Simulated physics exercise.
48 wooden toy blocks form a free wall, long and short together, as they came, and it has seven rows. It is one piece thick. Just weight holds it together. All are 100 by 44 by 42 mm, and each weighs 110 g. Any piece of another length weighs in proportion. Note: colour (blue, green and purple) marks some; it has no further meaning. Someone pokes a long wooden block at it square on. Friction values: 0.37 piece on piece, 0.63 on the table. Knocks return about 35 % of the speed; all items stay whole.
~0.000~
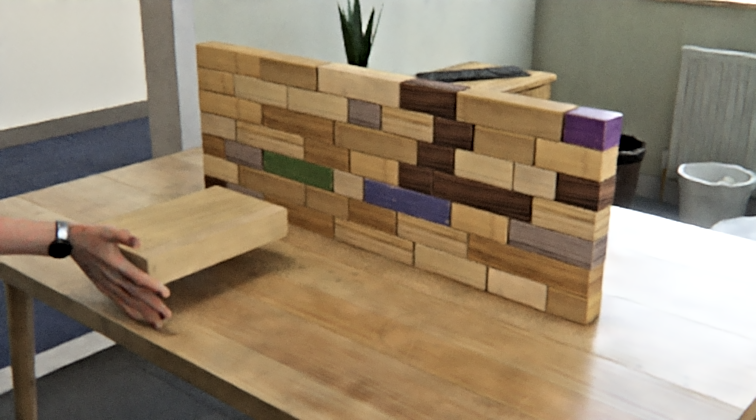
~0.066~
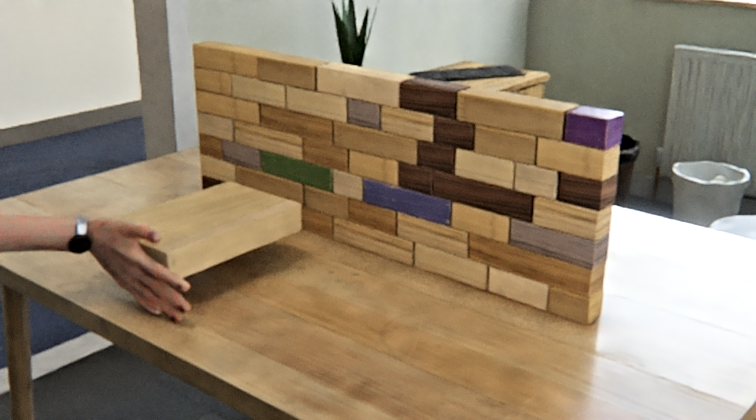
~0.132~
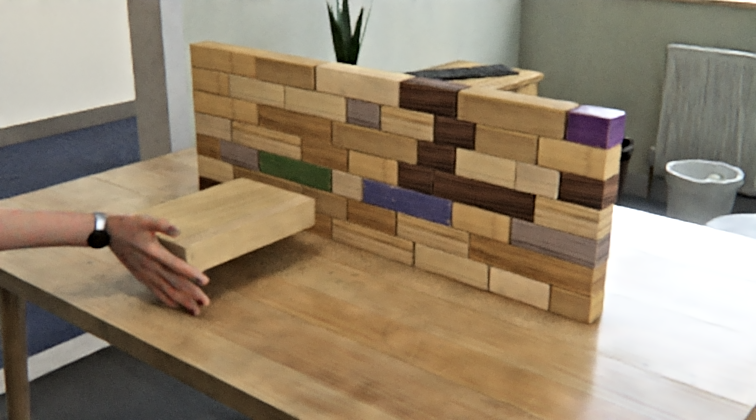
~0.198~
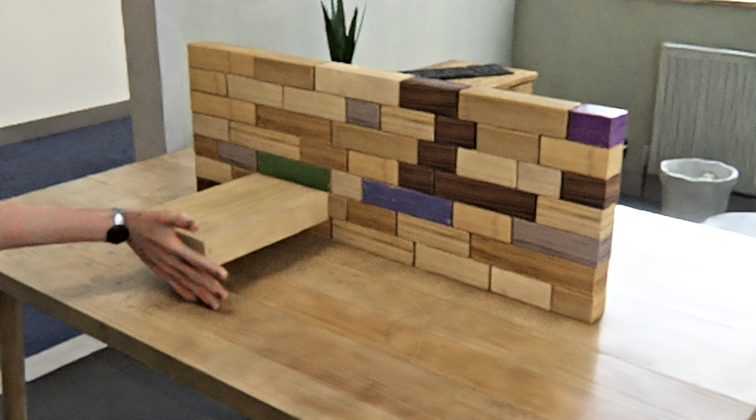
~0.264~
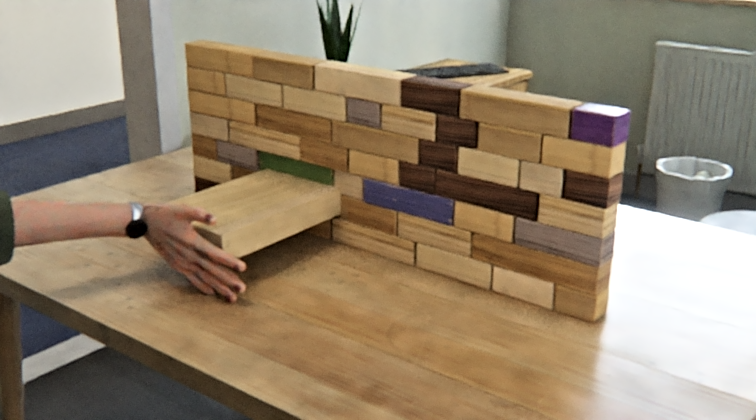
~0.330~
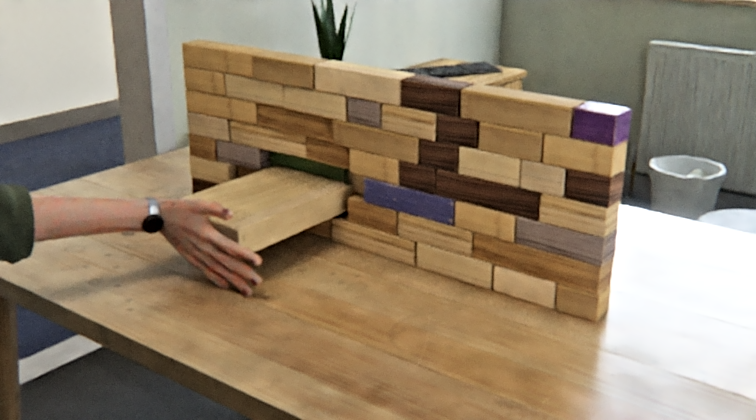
A hand slides a long wooden block into a block wall, pushing the green block back.
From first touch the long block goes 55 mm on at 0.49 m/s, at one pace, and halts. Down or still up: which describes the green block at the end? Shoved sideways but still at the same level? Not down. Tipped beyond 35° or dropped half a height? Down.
Down.
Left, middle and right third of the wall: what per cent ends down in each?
70 / 70 / 0 %, left to right.
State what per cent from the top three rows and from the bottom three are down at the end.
That's 60% up top and 20% at the bottom.
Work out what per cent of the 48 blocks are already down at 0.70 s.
It's 5 percent at that point.
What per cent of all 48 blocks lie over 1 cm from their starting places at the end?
Displaced: 45 %.
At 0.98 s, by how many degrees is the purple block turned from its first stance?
Roughly 0°.
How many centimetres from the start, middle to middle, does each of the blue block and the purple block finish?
Net displacement (cm): Blue = 0; purple = 0.
Around 0.70 s, 2 of the 48 blocks down; green block tipped 22°, 24 mm lower.
Around 0.98 s, 18 of the 48 blocks down; green block tipped 60°, 48 mm lower; purple block displaced 5 mm.
Around 1.40 s, 21 of the 48 blocks down; green block on its side.
Finally (2.3 s), 21 of the 48 blocks down; green block on its side; blue block unmoved; purple block displaced 5 mm. Seen by the last camera, middles, green block near (353, 187), blue block near (414, 198).
